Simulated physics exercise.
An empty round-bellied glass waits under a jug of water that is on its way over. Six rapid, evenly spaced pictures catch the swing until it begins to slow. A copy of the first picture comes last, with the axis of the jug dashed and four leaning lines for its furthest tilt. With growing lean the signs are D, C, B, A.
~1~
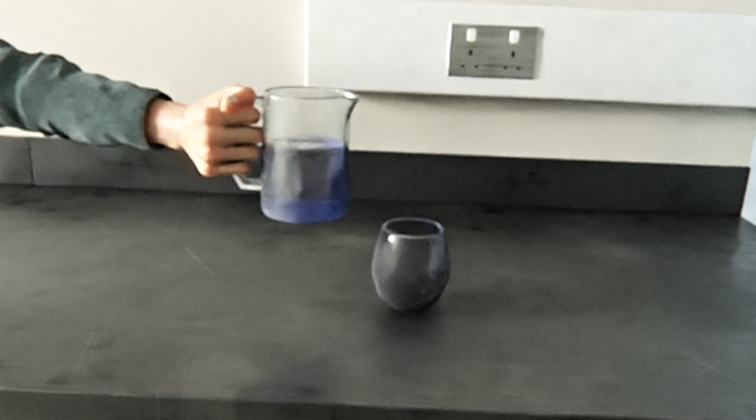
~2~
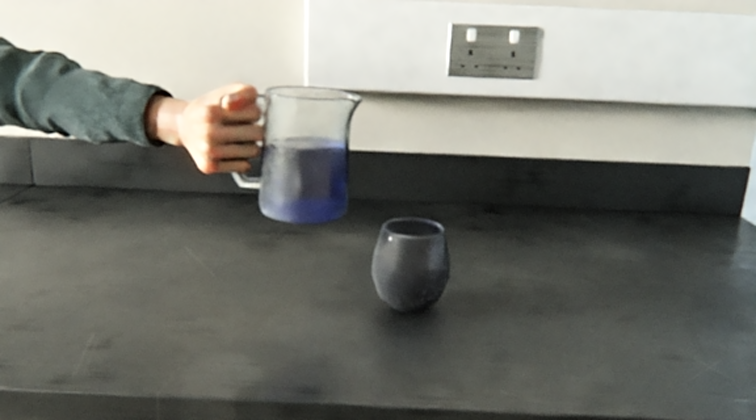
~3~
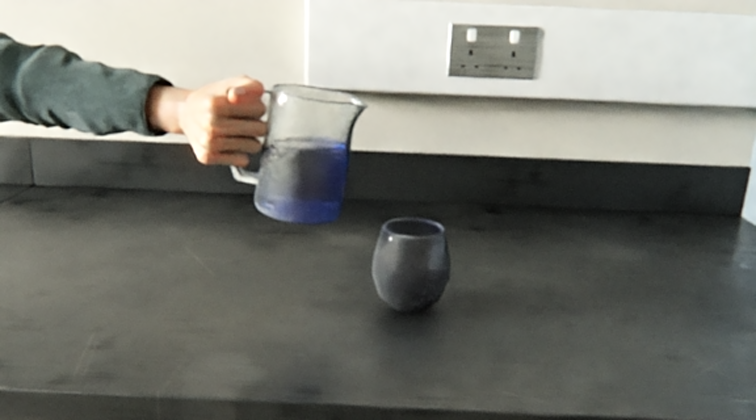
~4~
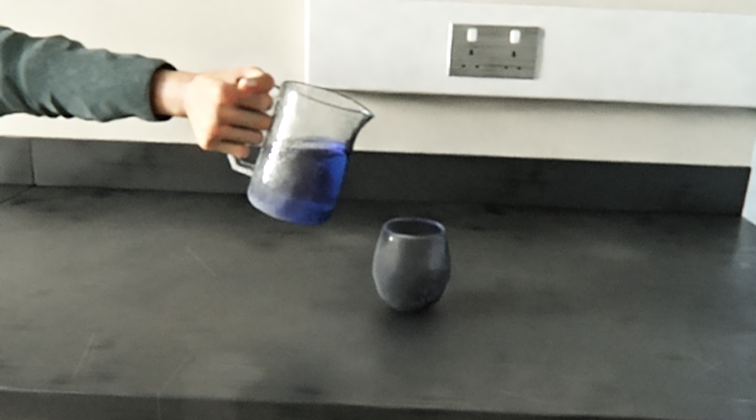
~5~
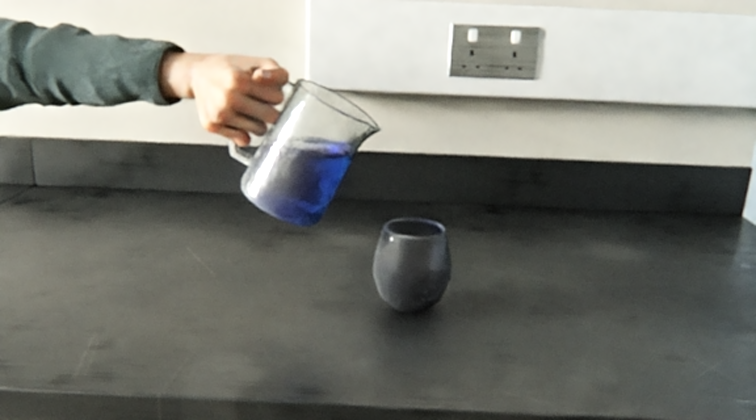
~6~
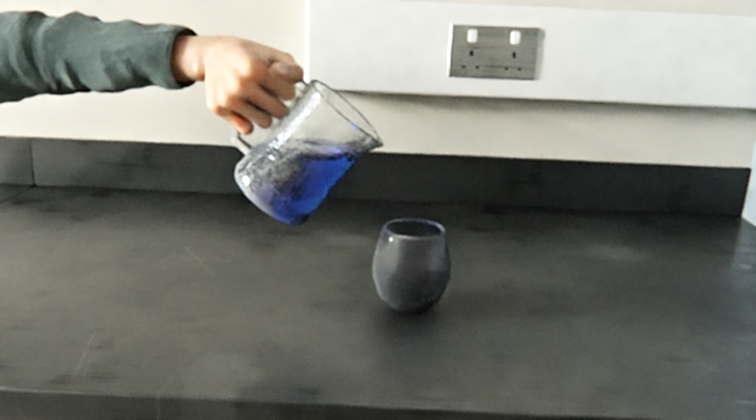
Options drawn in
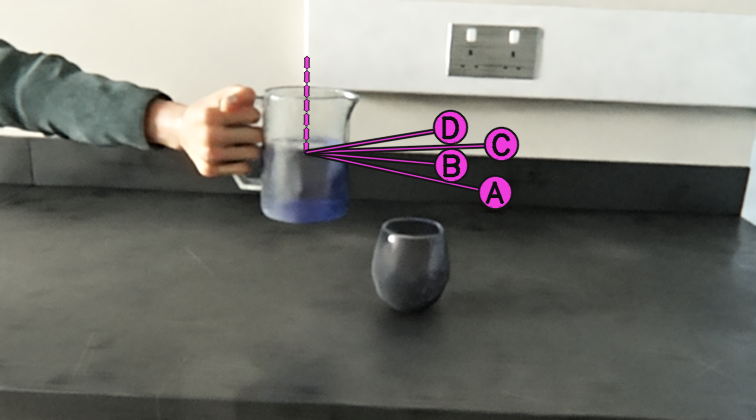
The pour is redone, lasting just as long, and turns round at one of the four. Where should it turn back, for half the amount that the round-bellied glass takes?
The best mark is D.
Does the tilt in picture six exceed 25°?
Yes.
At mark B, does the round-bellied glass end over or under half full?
Over.
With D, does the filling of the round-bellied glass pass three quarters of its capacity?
No, less.
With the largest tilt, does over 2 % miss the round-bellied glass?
Yes.
On the marked copy, A at (478, 189); B at (434, 163); C at (484, 145); D at (433, 131).
With A, the round-bellied glass ends with about 66 % of what it can hold; 29 % of the water is spilt.
With B, the round-bellied glass ends with about 74 % of what it can hold; 12 % of the water is spilt.
With C, the round-bellied glass ends with about 62 % of what it can hold; 7 % of the water is spilt.
With D, the round-bellied glass ends with about 51 % of what it can hold.
